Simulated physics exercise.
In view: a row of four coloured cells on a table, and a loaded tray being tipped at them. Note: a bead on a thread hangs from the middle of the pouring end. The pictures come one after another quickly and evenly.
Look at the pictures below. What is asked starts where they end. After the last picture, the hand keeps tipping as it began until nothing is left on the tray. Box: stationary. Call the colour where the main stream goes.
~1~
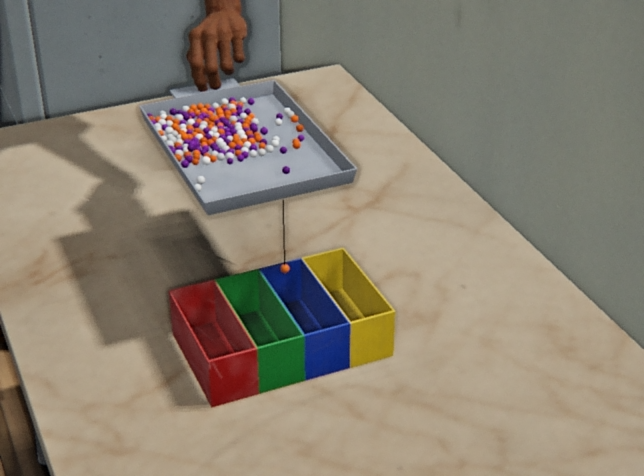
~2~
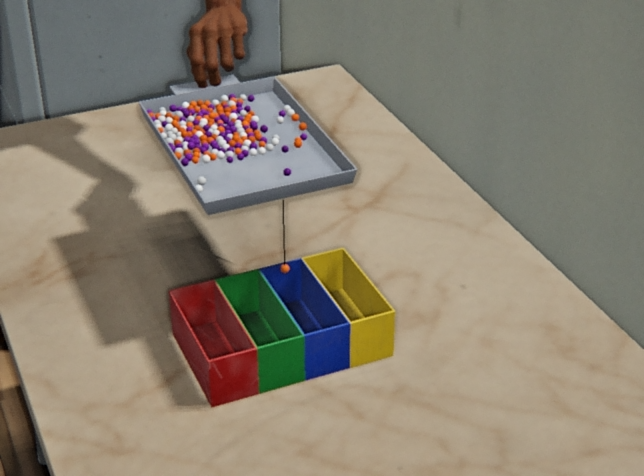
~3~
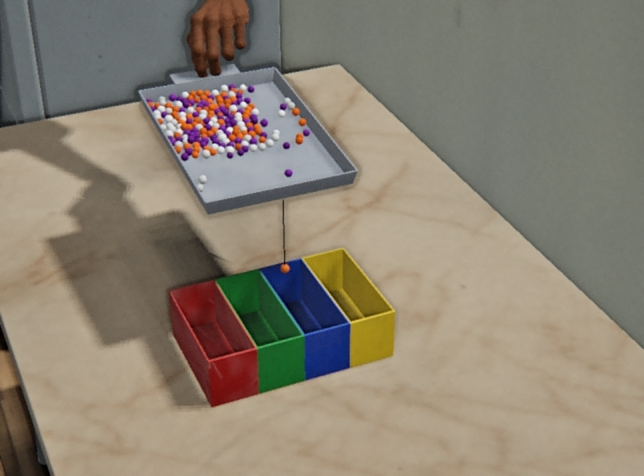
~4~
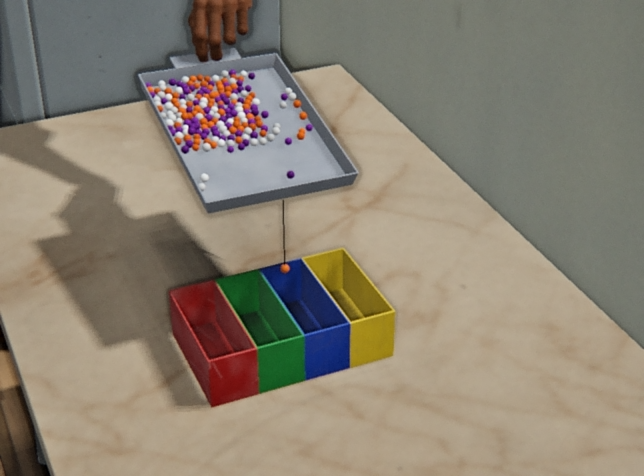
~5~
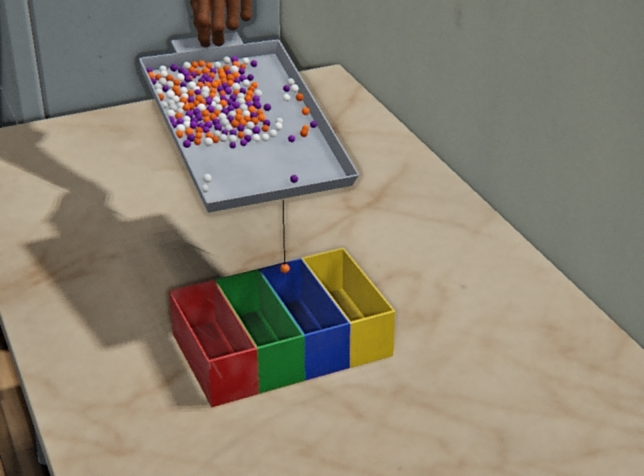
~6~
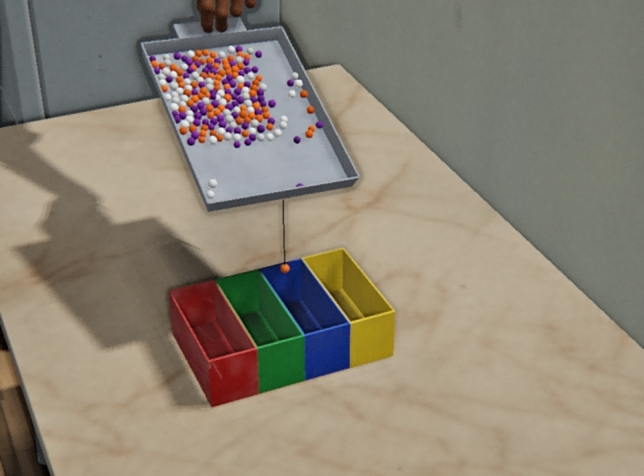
I call yellow.
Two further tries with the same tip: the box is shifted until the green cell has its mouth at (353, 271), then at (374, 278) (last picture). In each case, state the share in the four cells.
Close to 70 in a hundred, then close to 70 in a hundred.
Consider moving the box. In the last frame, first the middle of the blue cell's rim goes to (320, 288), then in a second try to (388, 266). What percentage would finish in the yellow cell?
It would be roughly 40 per cent, followed by roughly 0 per cent.
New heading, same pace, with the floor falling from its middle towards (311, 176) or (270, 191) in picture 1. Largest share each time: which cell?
So the first one goes to the cell in yellow and the second to the green one.
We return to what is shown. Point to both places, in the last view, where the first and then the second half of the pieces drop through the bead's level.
(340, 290) for the early half, (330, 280) for the late half.
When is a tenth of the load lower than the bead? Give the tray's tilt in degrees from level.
At roughly 65°.
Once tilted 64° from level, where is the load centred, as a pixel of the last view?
The middle of the pieces sits at roughly (309, 194).
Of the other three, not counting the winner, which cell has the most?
That would be blue.
Soon, tray tipped steeply; about two thirds on the tray; a stray few in the yellow cell; a stray few in the blue cell; a stray few in the green cell; about a third falling or outside the box.
A while on, tray tipped past a quarter turn; about a quarter on the tray; about a quarter in the yellow cell; a small part in the blue cell; a small part in the green cell; a stray few in the red cell; about a third falling or outside the box.
Towards the end, tray tipped past a quarter turn; about half in the yellow cell; about a quarter in the blue cell; a small part in the green cell; a stray few in the red cell; about a quarter falling or outside the box.
Finally, tray tipped past a quarter turn; about half in the yellow cell; about a quarter in the blue cell; a small part in the green cell; a stray few in the red cell; about a quarter outside the box.
